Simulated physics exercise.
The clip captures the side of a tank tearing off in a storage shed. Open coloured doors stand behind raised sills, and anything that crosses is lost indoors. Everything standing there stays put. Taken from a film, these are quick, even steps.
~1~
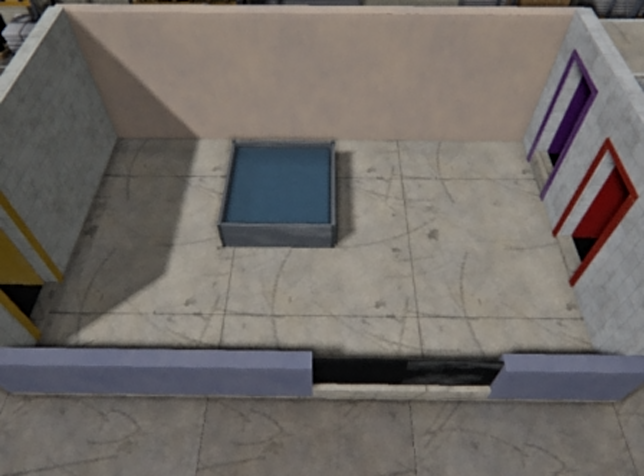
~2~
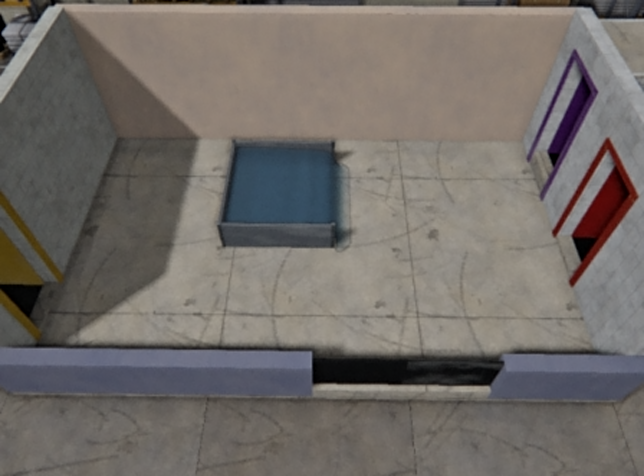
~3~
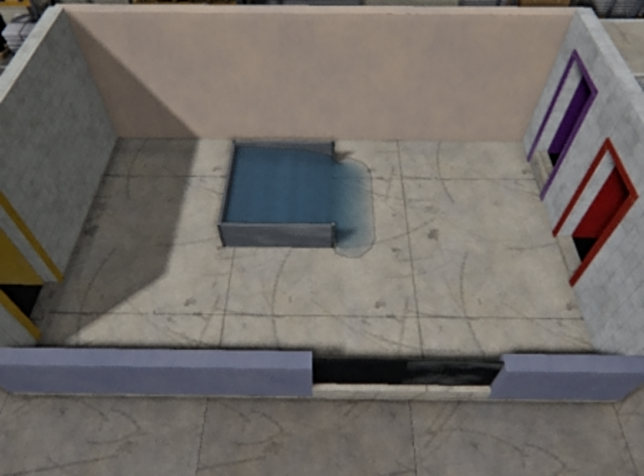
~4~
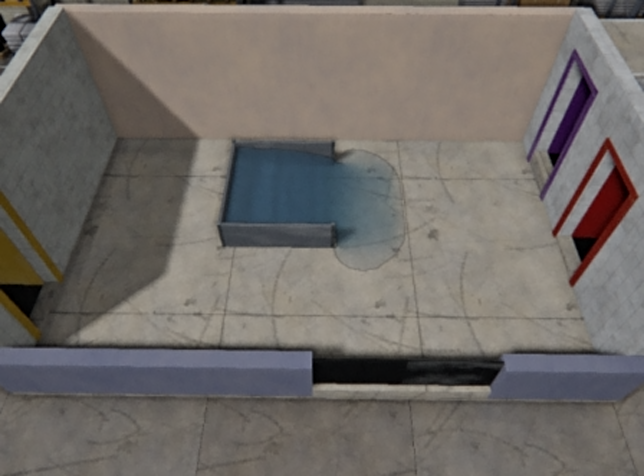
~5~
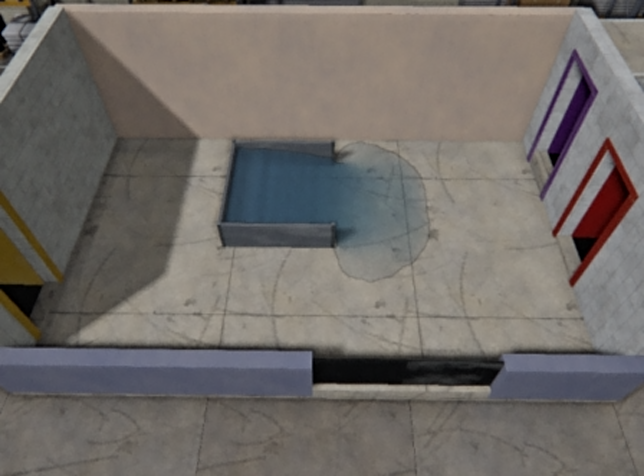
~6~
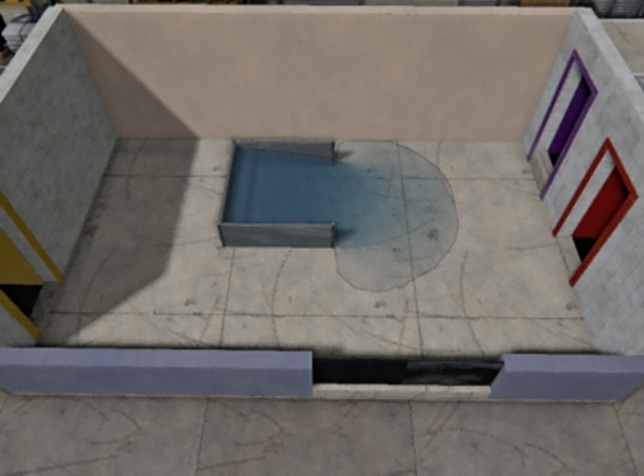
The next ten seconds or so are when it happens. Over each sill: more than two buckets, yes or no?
Yellow door: No, not more; purple door: No, not more; red door: Yes, more.
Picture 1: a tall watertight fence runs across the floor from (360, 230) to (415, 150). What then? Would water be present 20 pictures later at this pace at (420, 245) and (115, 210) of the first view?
First point soaked, second point spared.
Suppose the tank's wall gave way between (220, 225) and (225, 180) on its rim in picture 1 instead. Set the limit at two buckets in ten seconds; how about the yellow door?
Here the yellow door overshoots.
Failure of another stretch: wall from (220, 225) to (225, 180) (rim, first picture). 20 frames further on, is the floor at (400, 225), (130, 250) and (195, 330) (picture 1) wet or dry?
Taken one by one: Unaffected, then sodden, then unaffected.
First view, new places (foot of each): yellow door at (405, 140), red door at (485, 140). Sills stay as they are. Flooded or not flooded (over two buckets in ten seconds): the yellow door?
Result: Yellow door overshoots the mark.
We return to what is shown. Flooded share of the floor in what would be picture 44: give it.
I'd say 55 per cent.
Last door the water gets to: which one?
The yellow door.
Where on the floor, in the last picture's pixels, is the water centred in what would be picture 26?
Close to pixel (445, 217).
A moment on, water covers 35 % of the floor; the yellow door not reached, the purple door wet at the sill, nothing in, the red door not reached.
Next, water covers 40 % of the floor; the yellow door not reached, the purple door wet at the sill, nothing in, the red door under two buckets in.
Then, water covers 45 % of the floor; the yellow door not reached, the purple door wet at the sill, nothing in, the red door over two buckets in.
Later, water covers 55 % of the floor; the yellow door not reached, the purple door wet at the sill, nothing in, the red door far over two buckets in.
In the end, water covers 90 % of the floor; the yellow door under two buckets in, the purple door wet at the sill, nothing in, the red door far over two buckets in.
